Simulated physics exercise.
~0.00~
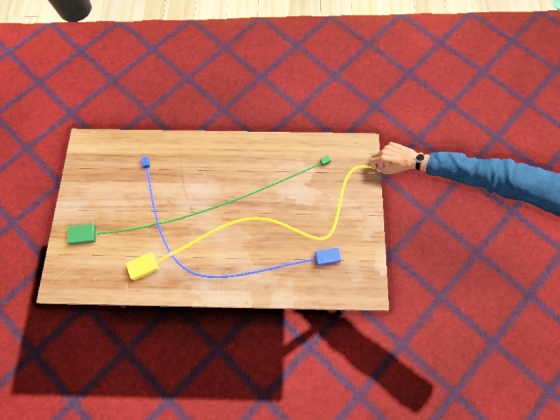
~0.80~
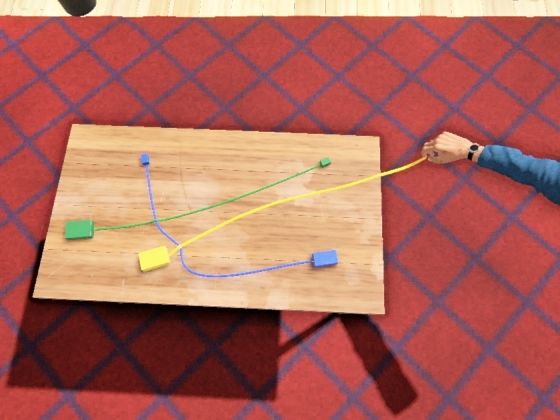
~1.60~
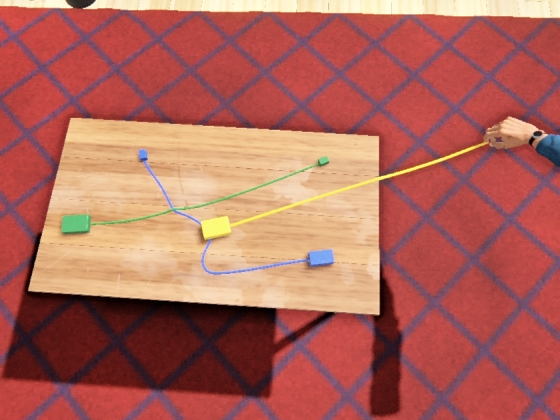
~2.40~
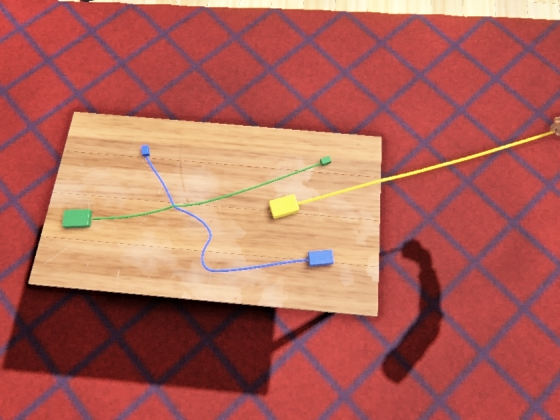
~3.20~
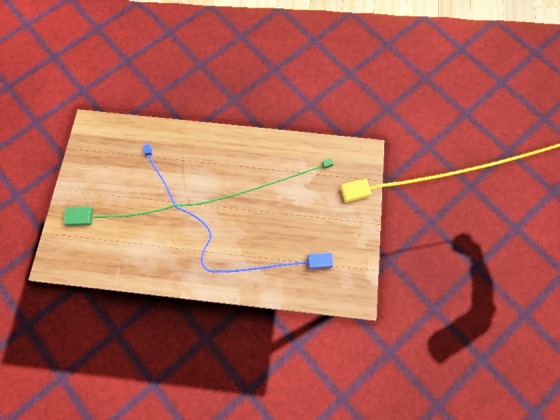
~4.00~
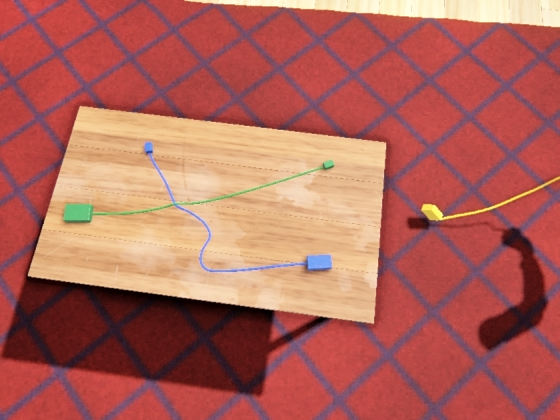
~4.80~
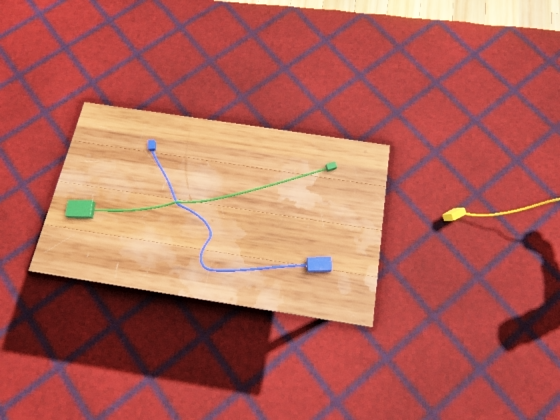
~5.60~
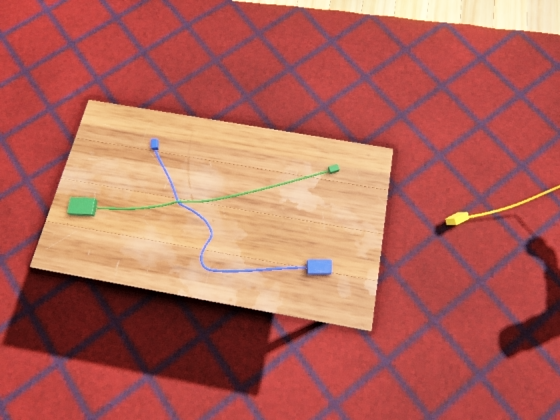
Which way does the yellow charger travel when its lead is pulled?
The yellow charger travels to the right, sliding across the board and over its right edge.
